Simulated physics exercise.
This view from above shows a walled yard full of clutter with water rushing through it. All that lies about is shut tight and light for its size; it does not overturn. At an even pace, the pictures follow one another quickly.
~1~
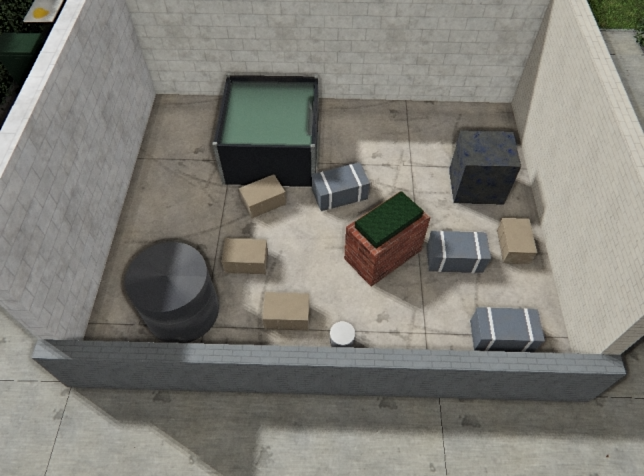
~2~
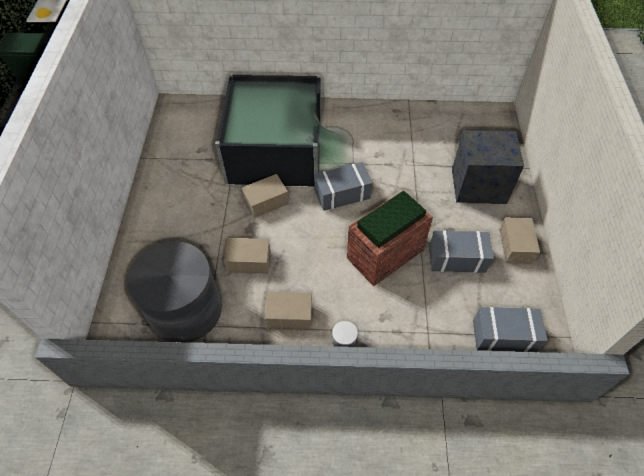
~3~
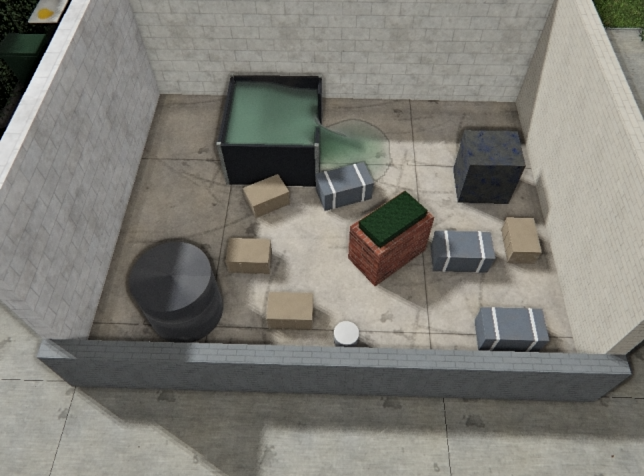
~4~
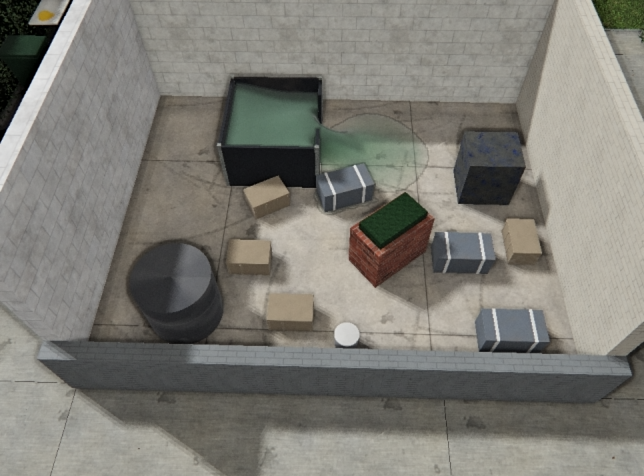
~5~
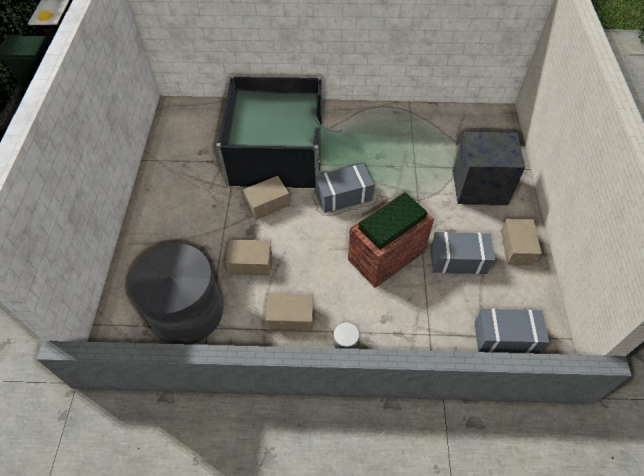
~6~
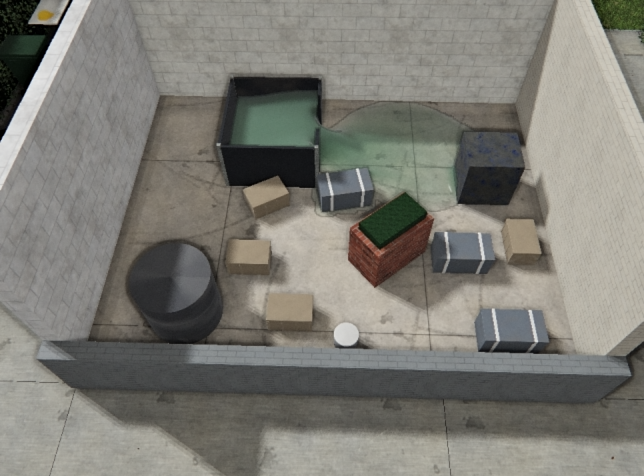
Green water spills from a dark tank and spreads rightward across the cluttered walled yard.
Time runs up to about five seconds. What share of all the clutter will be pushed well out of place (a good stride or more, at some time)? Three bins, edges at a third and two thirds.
Portion: One third through two thirds.
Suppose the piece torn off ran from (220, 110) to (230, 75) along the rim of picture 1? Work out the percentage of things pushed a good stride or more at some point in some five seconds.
Roughly 40 in a hundred.
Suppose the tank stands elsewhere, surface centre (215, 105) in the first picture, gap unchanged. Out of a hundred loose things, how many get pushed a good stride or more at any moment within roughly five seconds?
About 50 %.
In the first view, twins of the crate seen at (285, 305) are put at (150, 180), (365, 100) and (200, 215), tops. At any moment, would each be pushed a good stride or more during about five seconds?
Taking them one at a time: Falls short; falls short; falls short.
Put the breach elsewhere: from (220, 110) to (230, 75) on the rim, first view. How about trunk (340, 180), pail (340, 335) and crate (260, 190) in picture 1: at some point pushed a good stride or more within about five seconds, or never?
Results in order: Stayed within it / moved that far / stayed within it.
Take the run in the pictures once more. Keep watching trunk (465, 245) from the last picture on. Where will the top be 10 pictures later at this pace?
Somewhere near (462, 292).
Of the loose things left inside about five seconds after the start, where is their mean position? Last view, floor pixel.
The average lies close to (340, 285).
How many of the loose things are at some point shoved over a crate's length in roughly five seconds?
The total is 3.
A moment on, 0 of 8 are well off their spots; 0 afloat.
Next, 1 of 8 are well off their spots; 0 afloat.
Later, 2 of 8 are well off their spots; 1 afloat.
In the end, 3 of 8 are well off their spots, and 3 have been at some point; 3 afloat.
